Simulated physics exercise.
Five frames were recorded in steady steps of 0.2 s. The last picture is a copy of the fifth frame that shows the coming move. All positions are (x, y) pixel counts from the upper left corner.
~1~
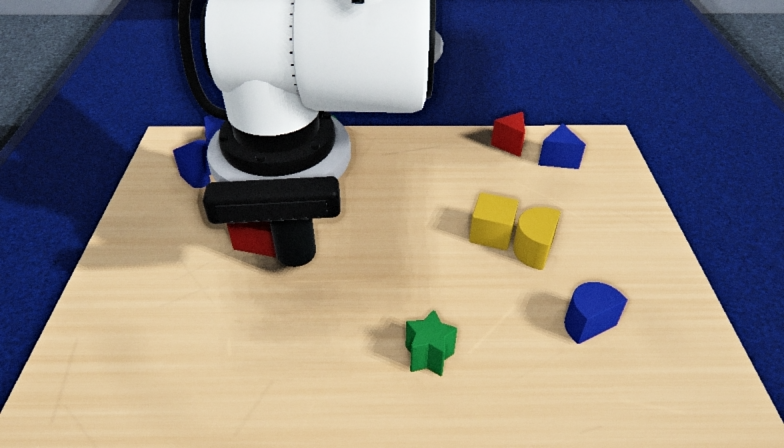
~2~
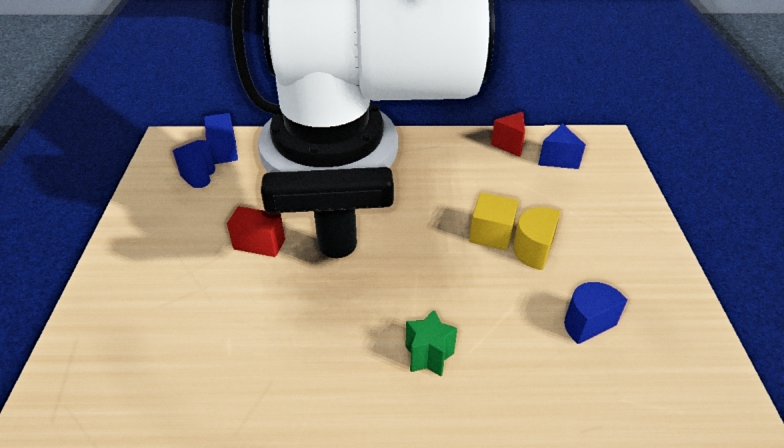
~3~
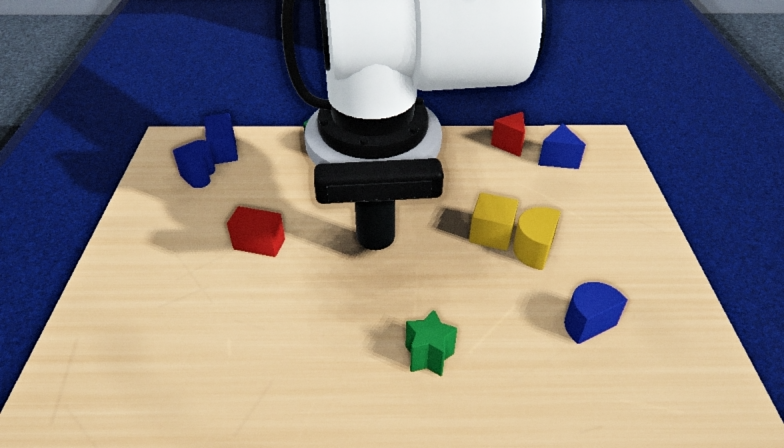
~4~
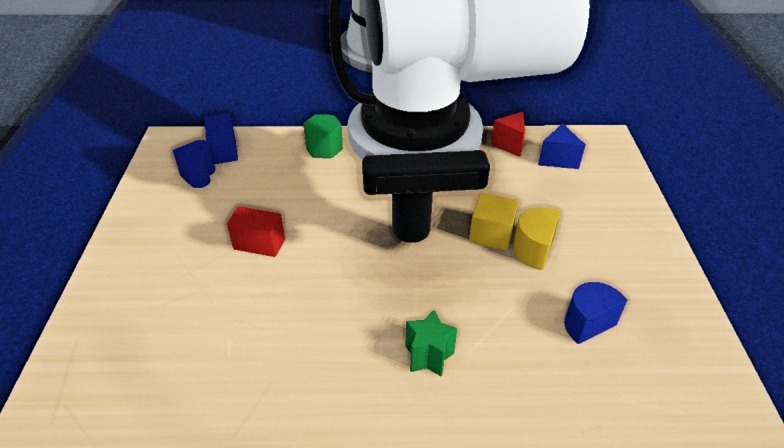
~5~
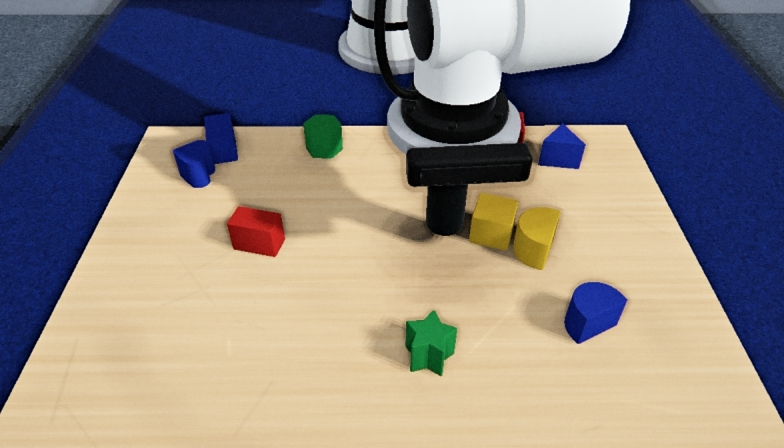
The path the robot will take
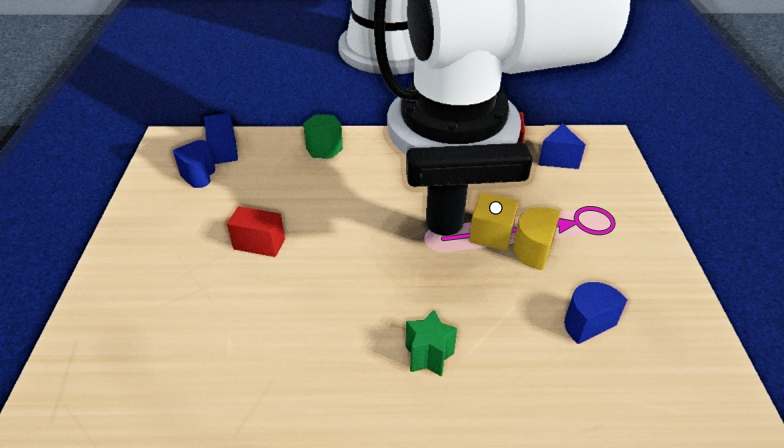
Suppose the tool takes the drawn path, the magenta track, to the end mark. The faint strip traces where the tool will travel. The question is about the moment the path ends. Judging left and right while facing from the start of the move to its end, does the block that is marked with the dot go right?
No
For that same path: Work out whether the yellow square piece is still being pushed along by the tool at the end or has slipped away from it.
It sits in front of the tool.
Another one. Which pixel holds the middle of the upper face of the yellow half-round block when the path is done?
It will likely be found at (584, 225).
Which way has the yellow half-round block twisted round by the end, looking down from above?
Seen from overhead, it turns clockwise.
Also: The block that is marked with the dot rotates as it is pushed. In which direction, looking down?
Looking down on the board, it turns counter-clockwise.
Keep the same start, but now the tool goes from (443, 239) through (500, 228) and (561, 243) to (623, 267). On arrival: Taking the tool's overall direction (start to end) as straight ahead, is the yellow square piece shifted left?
I'd say yes.
Path on the board, from (443, 239) directly to (595, 220); the dot is on the yellow square piece.
The first path, step by step. One third of the way, tool (499, 218); yellow square piece (540, 201); yellow half-round block (580, 224), turned 40° clockwise.
Two thirds of the way, tool (551, 212); yellow square piece (583, 188), turned 45° anticlockwise; yellow half-round block (583, 225), turned 40° clockwise.
At the end, tool (599, 206); yellow square piece (621, 177), turned 80° anticlockwise; yellow half-round block (584, 225), turned 45° clockwise.
